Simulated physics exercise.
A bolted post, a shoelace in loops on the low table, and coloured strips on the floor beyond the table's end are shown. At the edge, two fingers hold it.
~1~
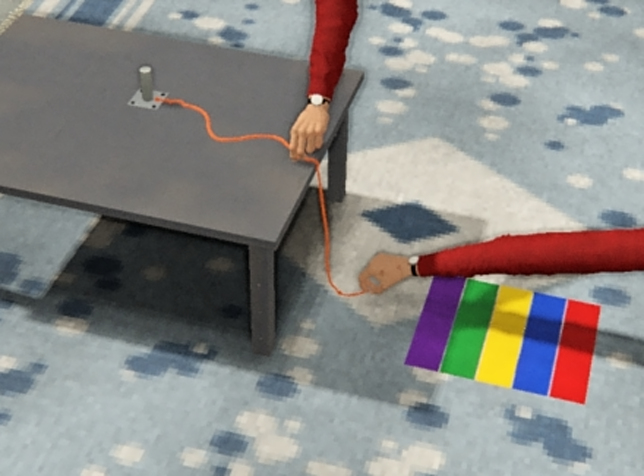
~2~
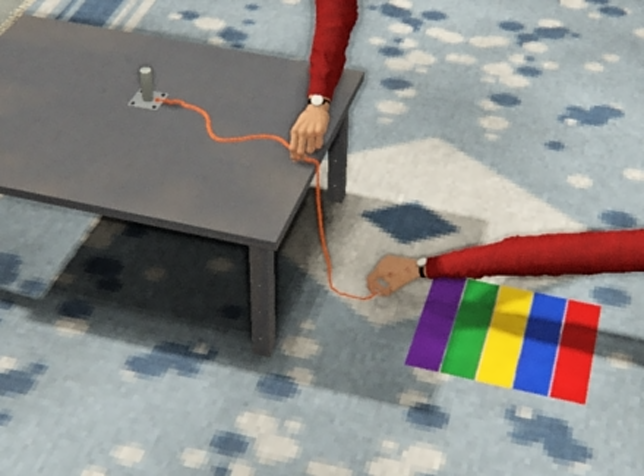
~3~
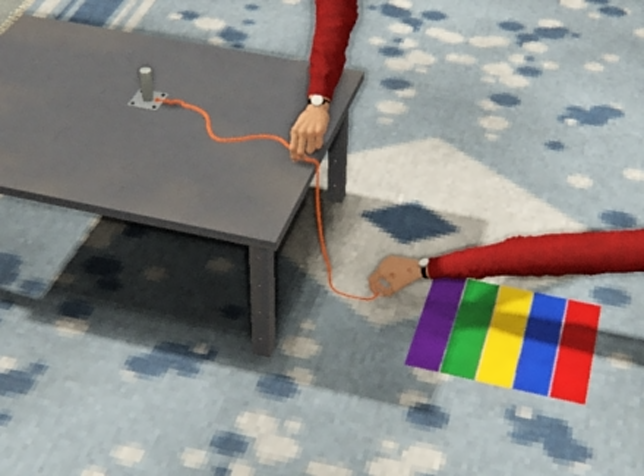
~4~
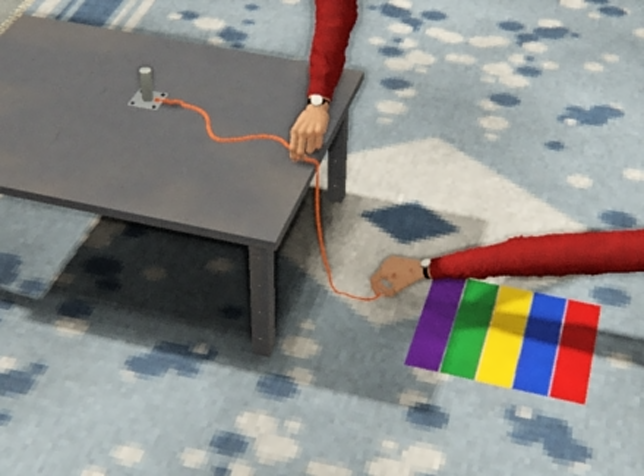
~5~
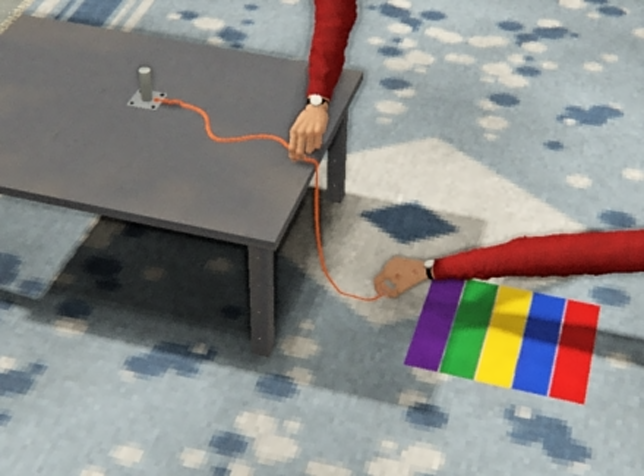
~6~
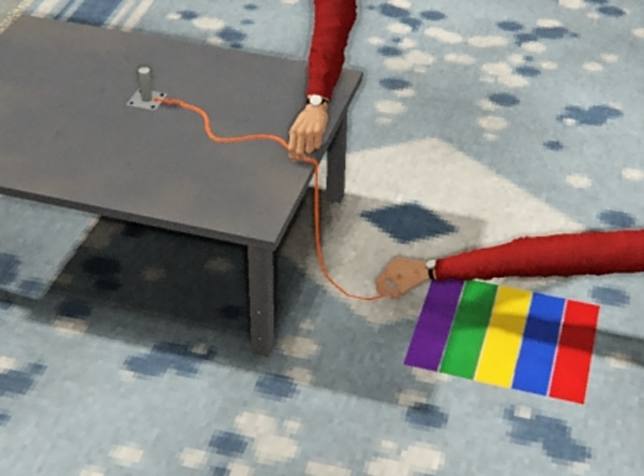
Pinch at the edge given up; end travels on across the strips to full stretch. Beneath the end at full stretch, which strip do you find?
You find the yellow strip.
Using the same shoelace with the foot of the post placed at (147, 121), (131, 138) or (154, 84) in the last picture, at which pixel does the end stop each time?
Roughly (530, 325), (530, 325) and (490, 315), try by try.
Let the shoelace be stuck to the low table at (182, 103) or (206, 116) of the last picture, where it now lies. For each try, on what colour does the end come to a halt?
Yellow; yellow.
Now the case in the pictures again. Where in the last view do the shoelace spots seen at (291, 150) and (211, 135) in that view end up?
In that view they sit near (319, 162) and near (237, 130).
Early on, end near (452, 308); over purple.
Midway, end near (490, 316); over green.
At the end of the slack, end near (510, 320); over yellow. It gets as far as the yellow strip.
